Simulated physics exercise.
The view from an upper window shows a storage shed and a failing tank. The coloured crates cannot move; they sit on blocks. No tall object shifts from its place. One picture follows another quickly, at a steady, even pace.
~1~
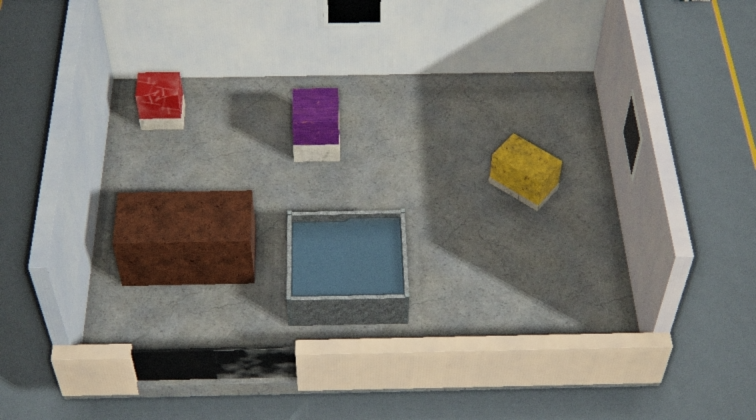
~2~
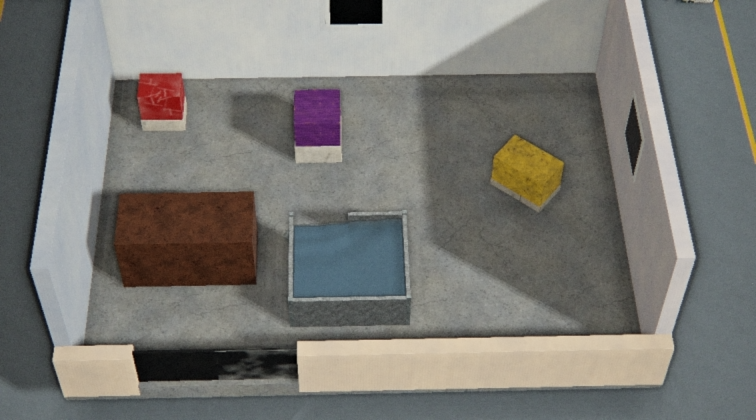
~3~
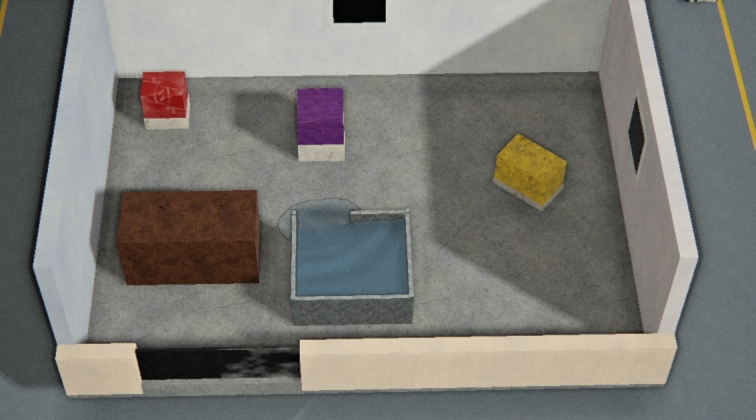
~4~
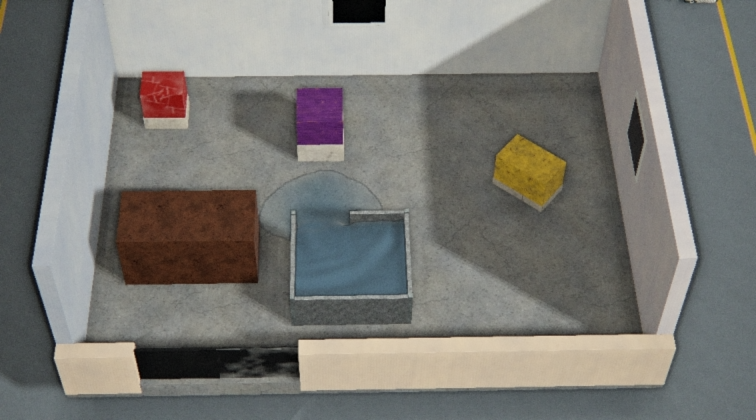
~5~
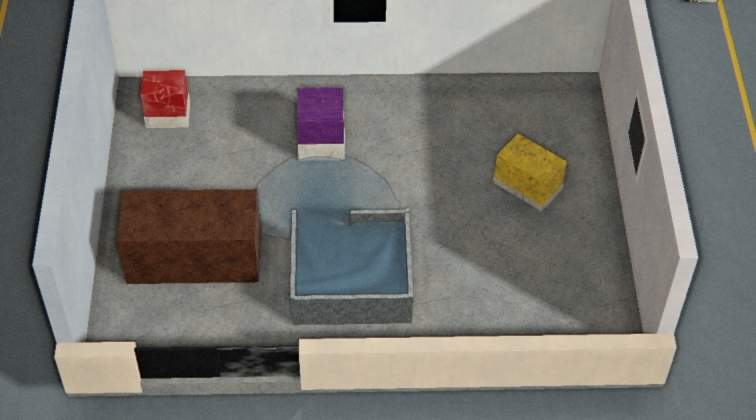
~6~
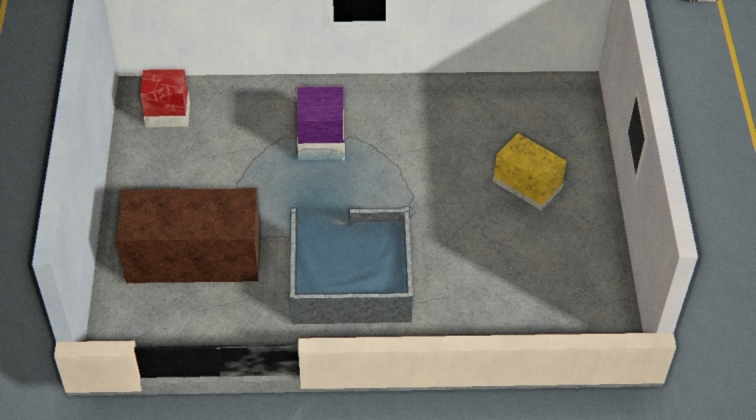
A square water tank in a storage shed sat full and still, then a gap opened in its far side and water poured out, spreading across the floor to the purple-topped block.
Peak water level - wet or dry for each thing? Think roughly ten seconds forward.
The yellow crate remains untouched by water; the purple crate remains untouched by water; the red crate remains untouched by water.
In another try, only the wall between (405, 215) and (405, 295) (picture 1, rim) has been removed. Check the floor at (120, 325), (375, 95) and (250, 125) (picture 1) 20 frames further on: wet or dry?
Okay, the first is left untouched, the next is left untouched, and the last is left untouched.
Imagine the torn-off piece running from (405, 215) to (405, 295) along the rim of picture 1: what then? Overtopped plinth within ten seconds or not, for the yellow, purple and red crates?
Note: Yellow gets flooded; purple is never reached; red is never reached.
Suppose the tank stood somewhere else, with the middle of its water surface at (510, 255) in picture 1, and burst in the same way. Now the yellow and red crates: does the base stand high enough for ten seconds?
Briefly, yellow crate gets flooded, while red crate stays clear.
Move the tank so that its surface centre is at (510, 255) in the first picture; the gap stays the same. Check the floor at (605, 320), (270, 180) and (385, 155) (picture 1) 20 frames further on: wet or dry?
As listed: No water, under water, awash.
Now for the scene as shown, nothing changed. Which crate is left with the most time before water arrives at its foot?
My pick is the yellow crate.
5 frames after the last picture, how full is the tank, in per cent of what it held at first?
My reading is roughly 64 in a hundred.
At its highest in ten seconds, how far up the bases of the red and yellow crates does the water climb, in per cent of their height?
Roughly 70 and 60 per cent respectively.
A moment on, water covers 20 % of the floor; the yellow crate not reached, the purple crate water round its plinth, the red crate not reached.
Next, water covers 30 % of the floor; the yellow crate not reached, the purple crate water round its plinth, the red crate water round its plinth.
Then, water covers 45 % of the floor; the yellow crate water round its plinth, the purple crate water round its plinth, the red crate water round its plinth.
Later, water covers 60 % of the floor; the yellow crate water round its plinth, the purple crate water round its plinth, the red crate water round its plinth.
In the end, water covers 85 % of the floor; the yellow crate stayed above the water, the purple crate stayed above the water, the red crate stayed above the water.
